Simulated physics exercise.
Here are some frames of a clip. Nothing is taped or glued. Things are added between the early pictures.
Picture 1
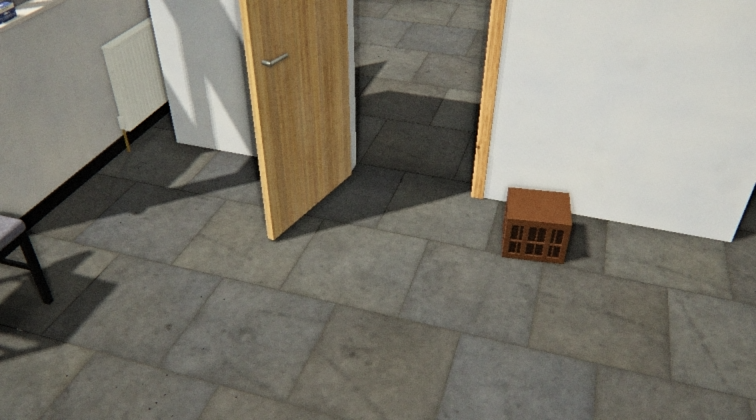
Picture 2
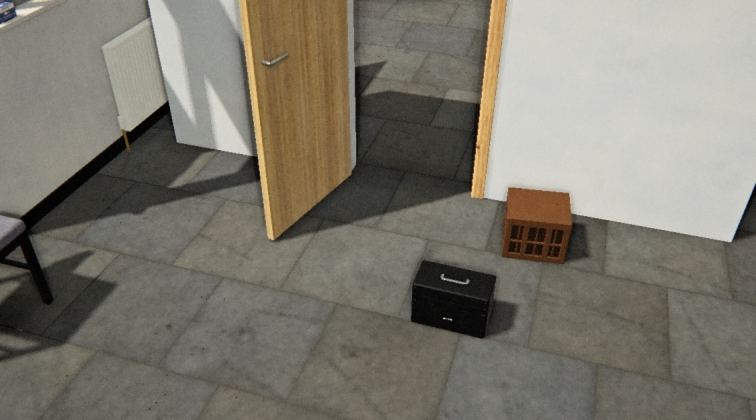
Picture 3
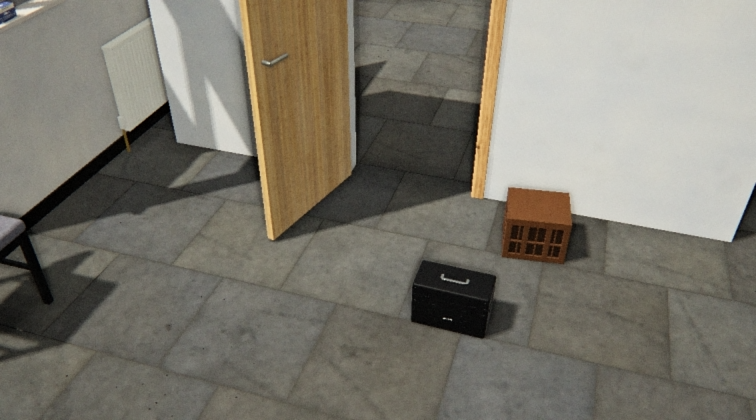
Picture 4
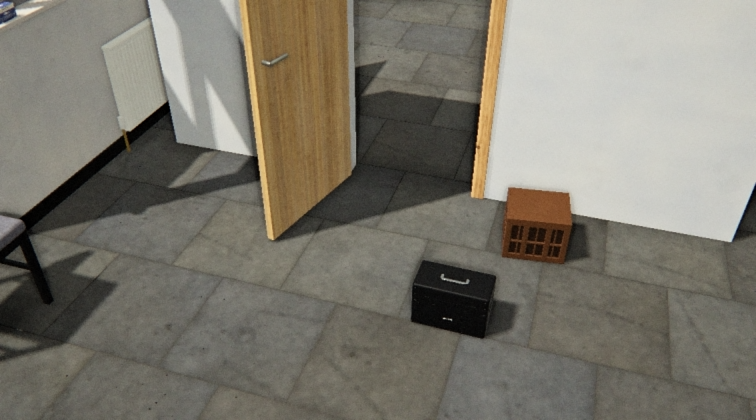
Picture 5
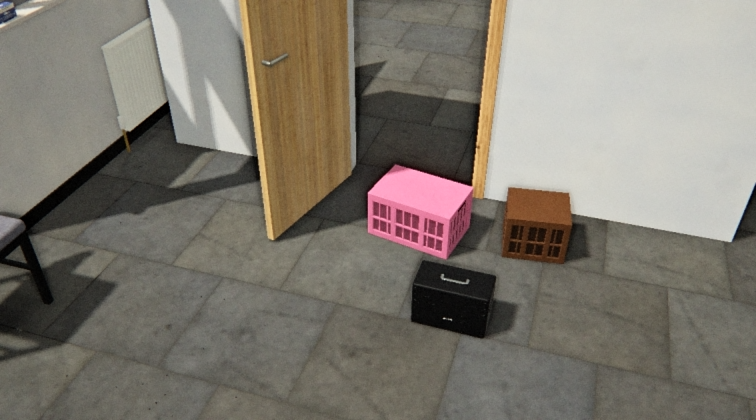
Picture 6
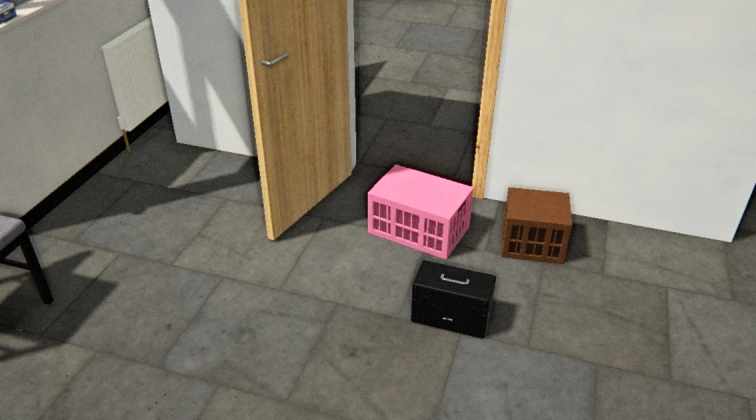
A wooden door stands open and still as a black toolbox, then a pink chest, appear.
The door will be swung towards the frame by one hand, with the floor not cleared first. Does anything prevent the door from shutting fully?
Yes, I'd say the door gets stuck partway this time.
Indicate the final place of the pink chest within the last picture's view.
Looks like it settles somewhere around (429, 210).
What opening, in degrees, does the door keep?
Roughly 55°.
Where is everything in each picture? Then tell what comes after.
The first picture shows door wide open and still.
The second picture shows door wide open and still; black toolbox (453, 299); brown crate (536, 225).
The third picture shows door wide open and still; black toolbox (453, 299); brown crate (536, 225).
The fourth picture shows door wide open and still; black toolbox (453, 299); brown crate (536, 225).
The fifth picture shows door wide open and still; black toolbox (453, 299); brown crate (536, 225).
The sixth picture shows door wide open and still; pink chest (420, 211); black toolbox (453, 299).
Then, 0.70 s past the last view, door at 87°.
Then, 1.10 s past the last view, door at 66°.
Finally, door at 57°; all 3 still in place. Final places as the last picture's camera would see them, pink chest near (429, 210).
